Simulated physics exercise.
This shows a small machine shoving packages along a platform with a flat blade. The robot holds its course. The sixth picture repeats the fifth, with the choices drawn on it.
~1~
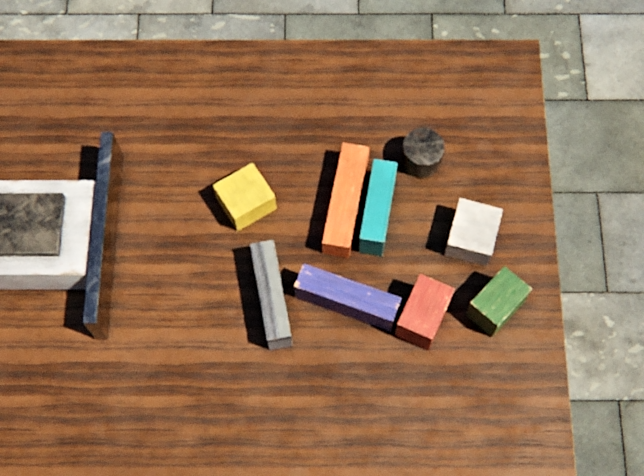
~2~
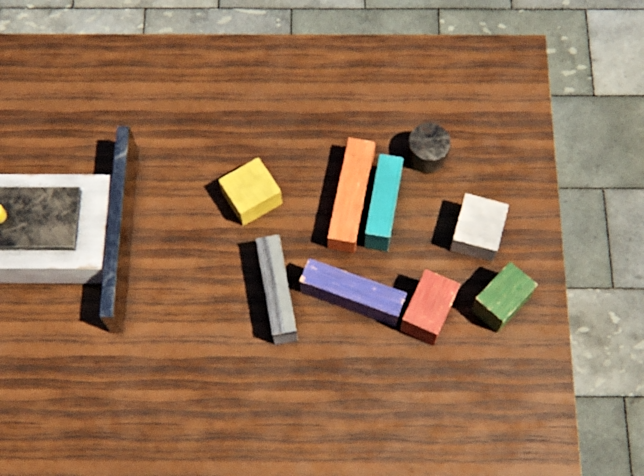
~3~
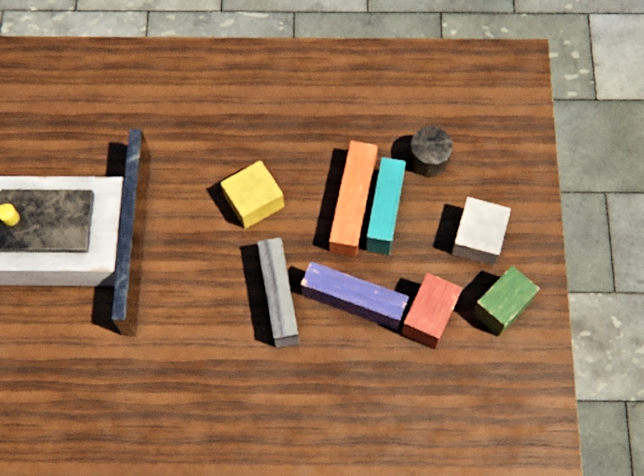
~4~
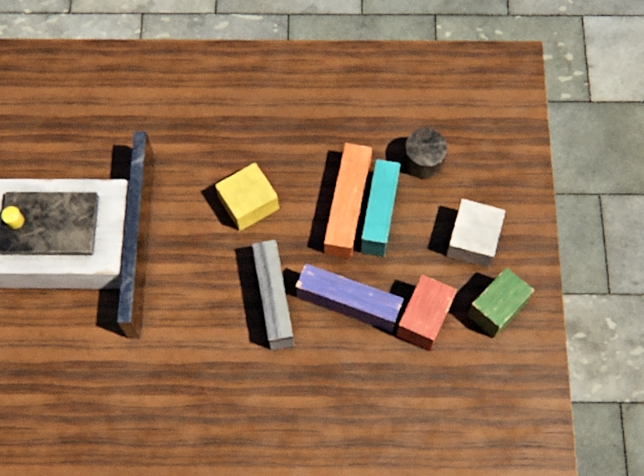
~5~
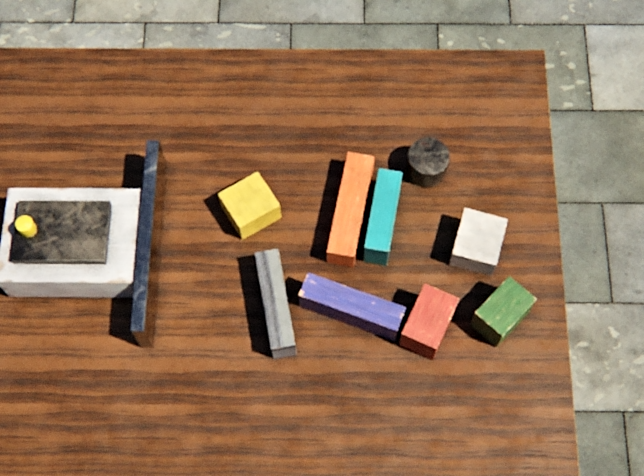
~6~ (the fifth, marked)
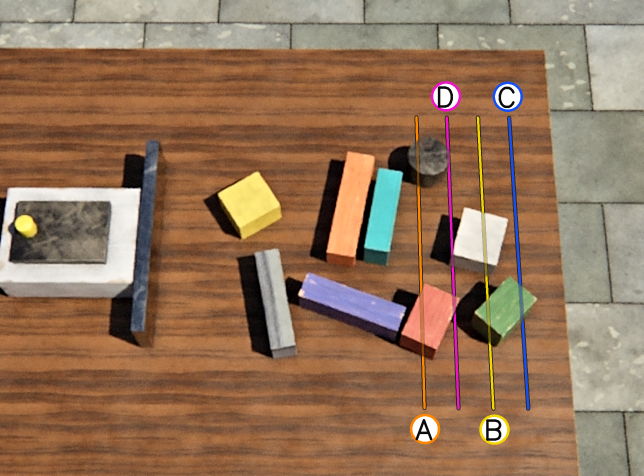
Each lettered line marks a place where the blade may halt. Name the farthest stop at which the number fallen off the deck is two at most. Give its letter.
It can go as far as D.
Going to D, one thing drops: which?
It is the white crate.
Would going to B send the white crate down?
Yes.
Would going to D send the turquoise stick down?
No.
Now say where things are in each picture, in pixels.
Turquoise stick (378, 208); yellow crate (245, 197); white crate (473, 233), in the first frame.
Robot (39, 218); black canister (429, 149), in the second frame.
Robot (52, 220); orange bar (354, 199), in the third frame.
Robot (56, 223); blue bar (349, 298), in the fourth frame.
Robot (69, 232); turquoise stick (383, 217); yellow crate (250, 206); white crate (478, 243), in the fifth frame.
On the marked copy, A at (420, 254); B at (485, 255); C at (518, 255); D at (452, 255).
Following D. Soon after the start, robot (181, 232); yellow crate (290, 210); green crate (502, 312).
Later, robot (290, 233); green crate (519, 317); white crate (493, 243).
In the end, robot (375, 234); white crate over the edge; green crate (563, 318); one fallen.
As for the rest, A is within the limit but short; B drops four; C drops six.
